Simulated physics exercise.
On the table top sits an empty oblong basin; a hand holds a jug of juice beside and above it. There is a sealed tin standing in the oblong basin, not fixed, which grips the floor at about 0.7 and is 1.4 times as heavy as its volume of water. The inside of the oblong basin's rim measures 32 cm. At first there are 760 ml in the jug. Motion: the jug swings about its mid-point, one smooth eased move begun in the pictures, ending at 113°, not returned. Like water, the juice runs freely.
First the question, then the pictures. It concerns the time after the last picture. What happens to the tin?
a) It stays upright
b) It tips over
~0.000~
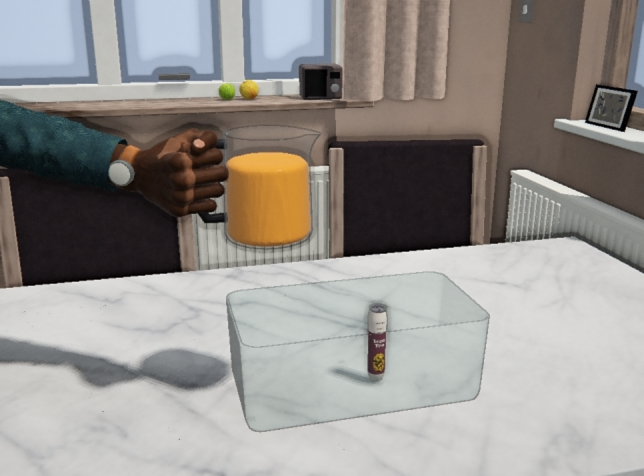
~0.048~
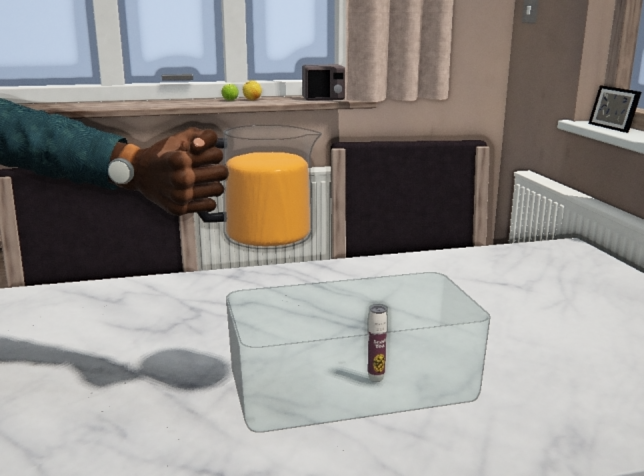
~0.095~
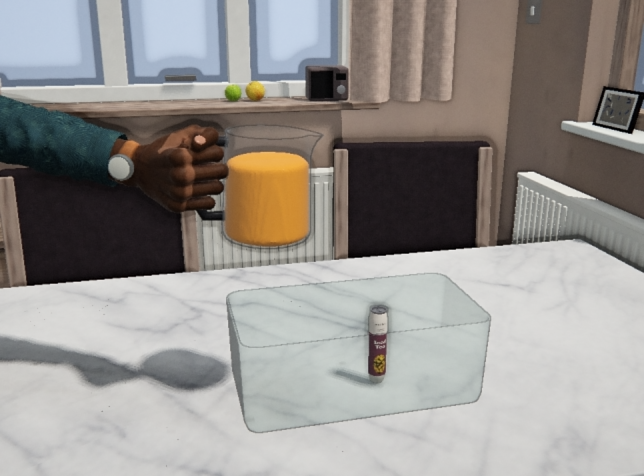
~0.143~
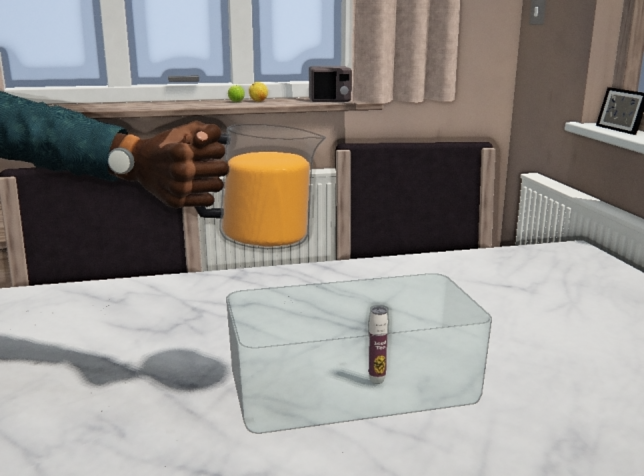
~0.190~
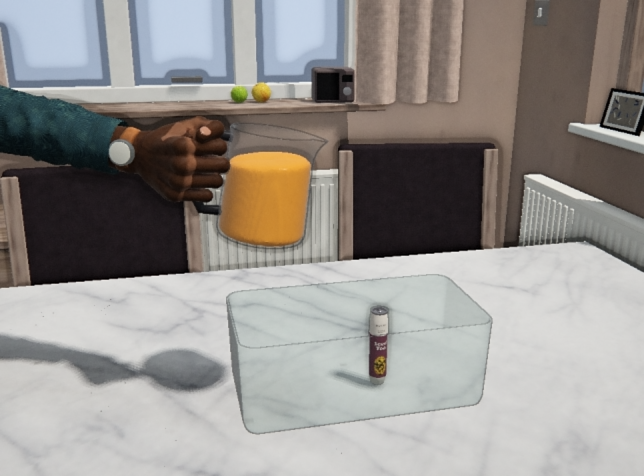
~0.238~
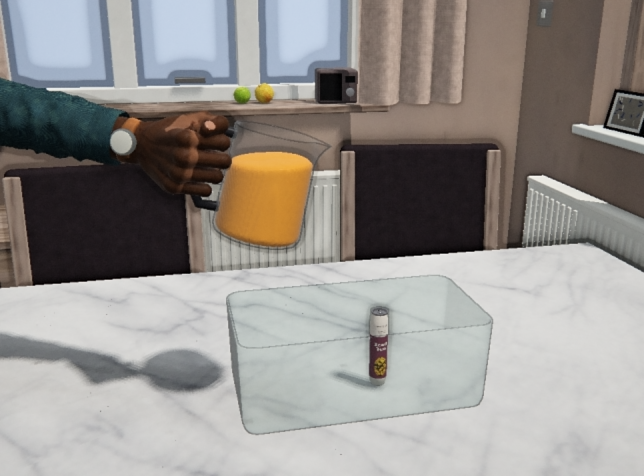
Answer: B.
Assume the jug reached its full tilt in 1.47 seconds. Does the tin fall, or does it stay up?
Result: Tin tipped over.
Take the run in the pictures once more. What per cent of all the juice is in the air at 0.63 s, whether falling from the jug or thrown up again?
Roughly 12 percent.
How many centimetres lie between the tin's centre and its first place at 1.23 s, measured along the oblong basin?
It has moved some 7 cm.
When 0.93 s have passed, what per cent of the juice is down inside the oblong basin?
Roughly 46 percent of it.
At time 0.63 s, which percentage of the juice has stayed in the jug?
Around 86 in a hundred.
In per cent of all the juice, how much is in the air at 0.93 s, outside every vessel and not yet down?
Estimate: Around 26 per cent.
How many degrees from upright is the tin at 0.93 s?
Roughly 0°.
By 0.63 s the tilt is 74° and 87 per cent is still to pour; the tin stands where it began.
By 0.93 s the tilt is 109° and 28 per cent is still to pour; the tin stands where it began.
By 1.23 s the tilt is 113° and 2 per cent is still to pour; the tin lies on its side.
By 1.56 s the tilt is 113° and 0 per cent is still to pour; the tin lies on its side.
At rest the tin lies on its side.
